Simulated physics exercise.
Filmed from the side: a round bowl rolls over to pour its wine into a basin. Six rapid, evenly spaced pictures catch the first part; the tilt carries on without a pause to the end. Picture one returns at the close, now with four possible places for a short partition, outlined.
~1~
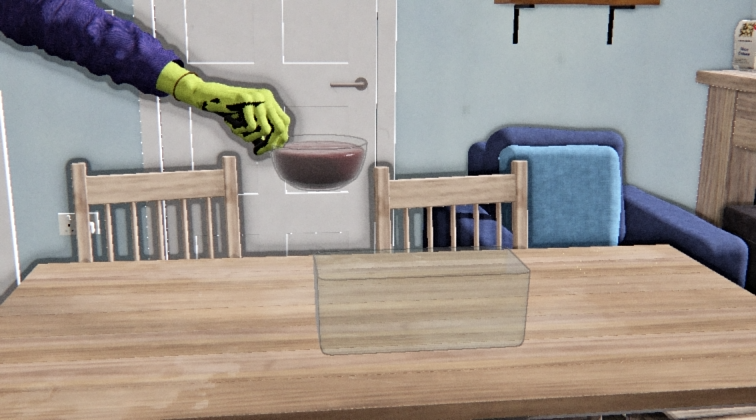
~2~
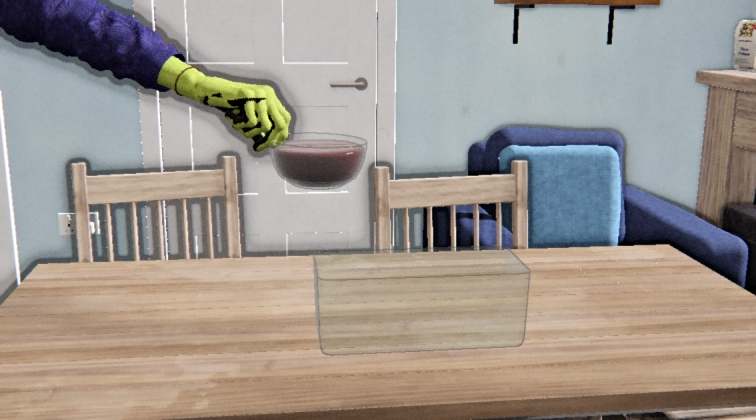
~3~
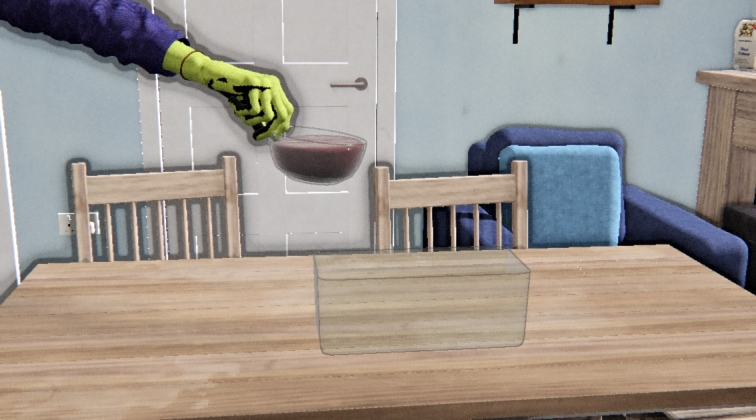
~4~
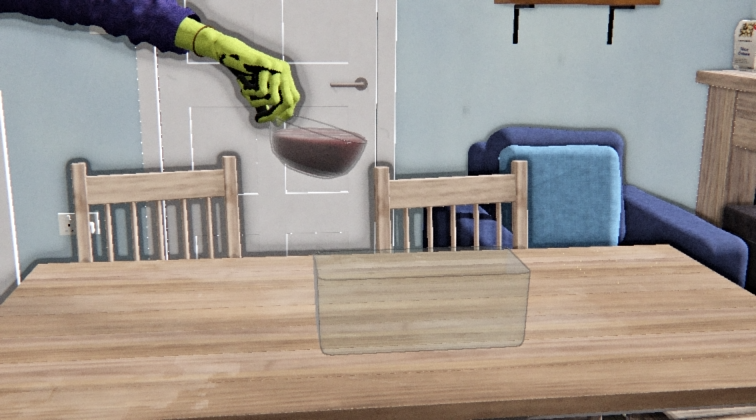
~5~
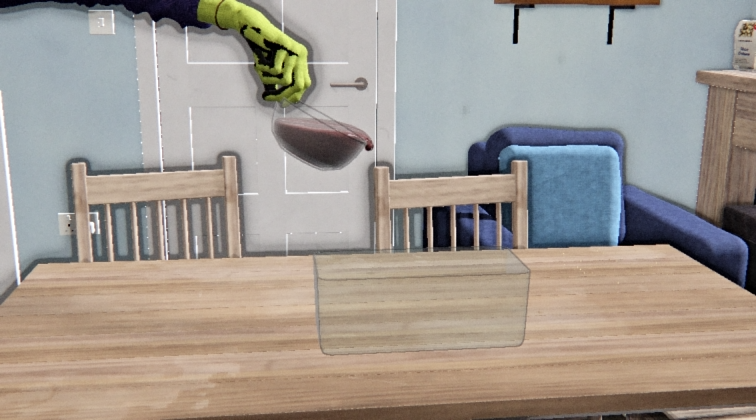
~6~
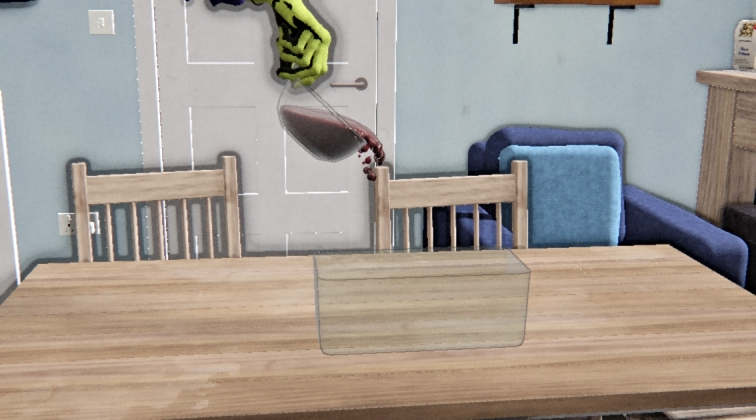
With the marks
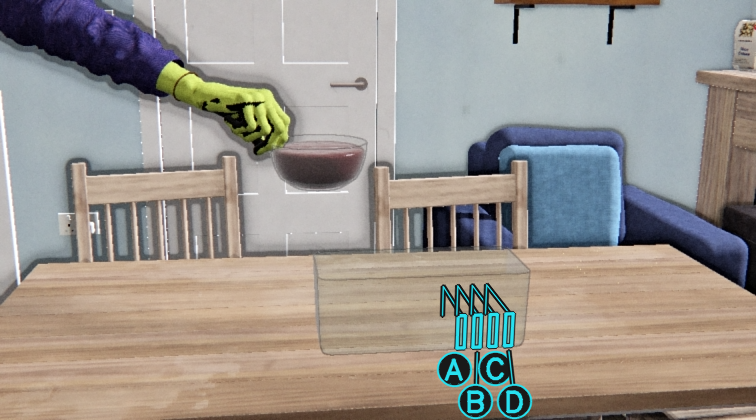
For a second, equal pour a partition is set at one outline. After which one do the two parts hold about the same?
I would pick position A.
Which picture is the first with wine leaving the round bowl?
In picture 4.
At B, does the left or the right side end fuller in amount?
The left one.
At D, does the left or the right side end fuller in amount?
The left one.
On the marked copy, A at (461, 353); B at (477, 352); C at (493, 351); D at (508, 351).
With A, about 49 % ends left of the wall and 45 % right of it; 6 % is lost outside.
With B, about 78 % ends left of the wall and 17 % right of it; 5 % is lost outside.
With C, about 89 % ends left of the wall and 4 % right of it; 7 % is lost outside.
With D, about 88 % ends left of the wall and 8 % right of it; 4 % is lost outside.
